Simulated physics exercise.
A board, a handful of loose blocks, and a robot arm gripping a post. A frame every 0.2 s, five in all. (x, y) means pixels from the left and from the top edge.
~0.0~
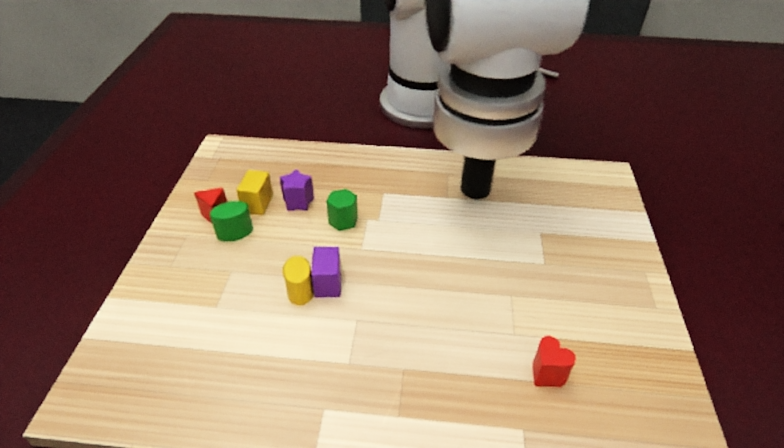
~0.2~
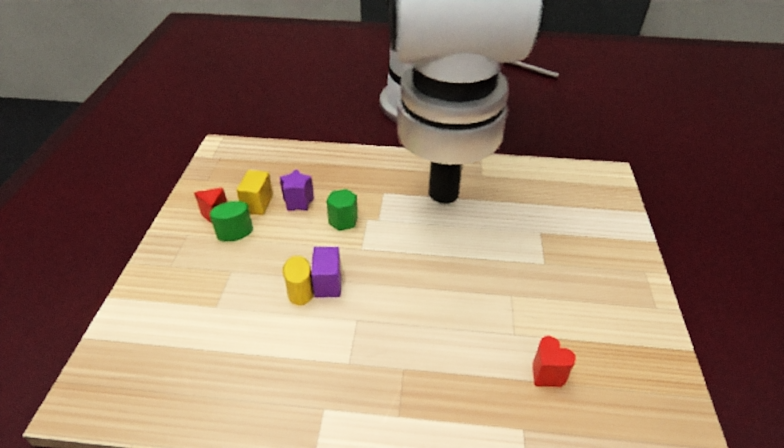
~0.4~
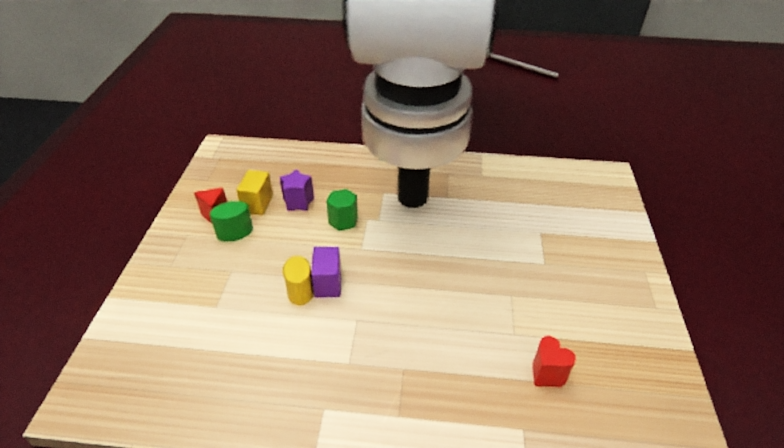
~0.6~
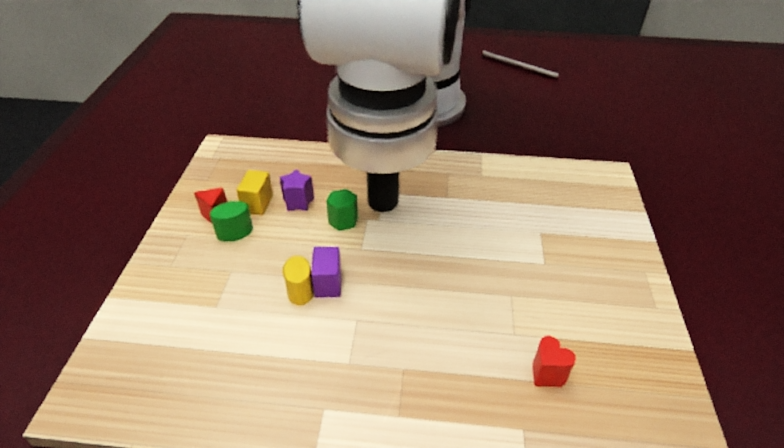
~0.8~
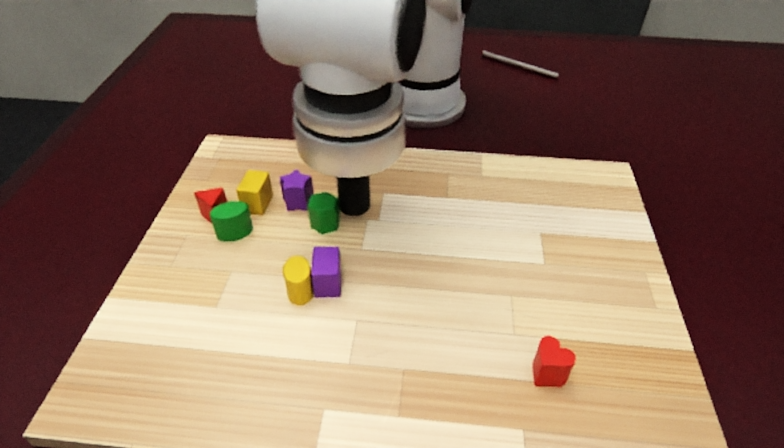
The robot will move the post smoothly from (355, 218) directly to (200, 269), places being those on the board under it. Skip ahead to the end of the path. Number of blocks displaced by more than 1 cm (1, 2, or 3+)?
It should be two, as far as I can tell.
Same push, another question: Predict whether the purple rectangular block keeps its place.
By the end it is where it was.
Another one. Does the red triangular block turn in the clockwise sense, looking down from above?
Yes - that is the case.
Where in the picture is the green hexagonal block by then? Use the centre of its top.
(242, 208)
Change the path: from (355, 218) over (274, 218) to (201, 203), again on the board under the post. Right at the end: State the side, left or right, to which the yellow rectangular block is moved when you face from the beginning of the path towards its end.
Right.
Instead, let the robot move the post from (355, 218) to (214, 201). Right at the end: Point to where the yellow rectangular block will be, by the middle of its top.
Close to (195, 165).
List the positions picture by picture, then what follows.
The first picture shows lower end of the post (475, 190), tops of blocks, red triangular block (209, 195), green elliptical block (229, 209), purple star (295, 179), green hexagonal block (342, 198), purple rectangular block (325, 260).
The second picture shows post (444, 194), blocks as before.
The third picture shows post (413, 198), blocks as before.
The fourth picture shows post (383, 202), blocks as before.
The fifth picture shows post (355, 206), red triangular block (209, 195), green elliptical block (229, 209), purple star (295, 179), green hexagonal block (323, 201), purple rectangular block (325, 260).
The first path, step by step. One third of the way, post (305, 222); green hexagonal block (272, 210), turned 40° clockwise.
Two thirds of the way, post (253, 240); red triangular block (204, 194), turned 30° clockwise; green elliptical block (215, 205), turned 40° anticlockwise; green hexagonal block (242, 208), turned 115° clockwise.
At the end, post (196, 257); red triangular block (204, 194), turned 30° clockwise; green elliptical block (215, 205), turned 40° anticlockwise; purple star not moved; green hexagonal block (242, 208), turned 115° clockwise; purple rectangular block not moved.
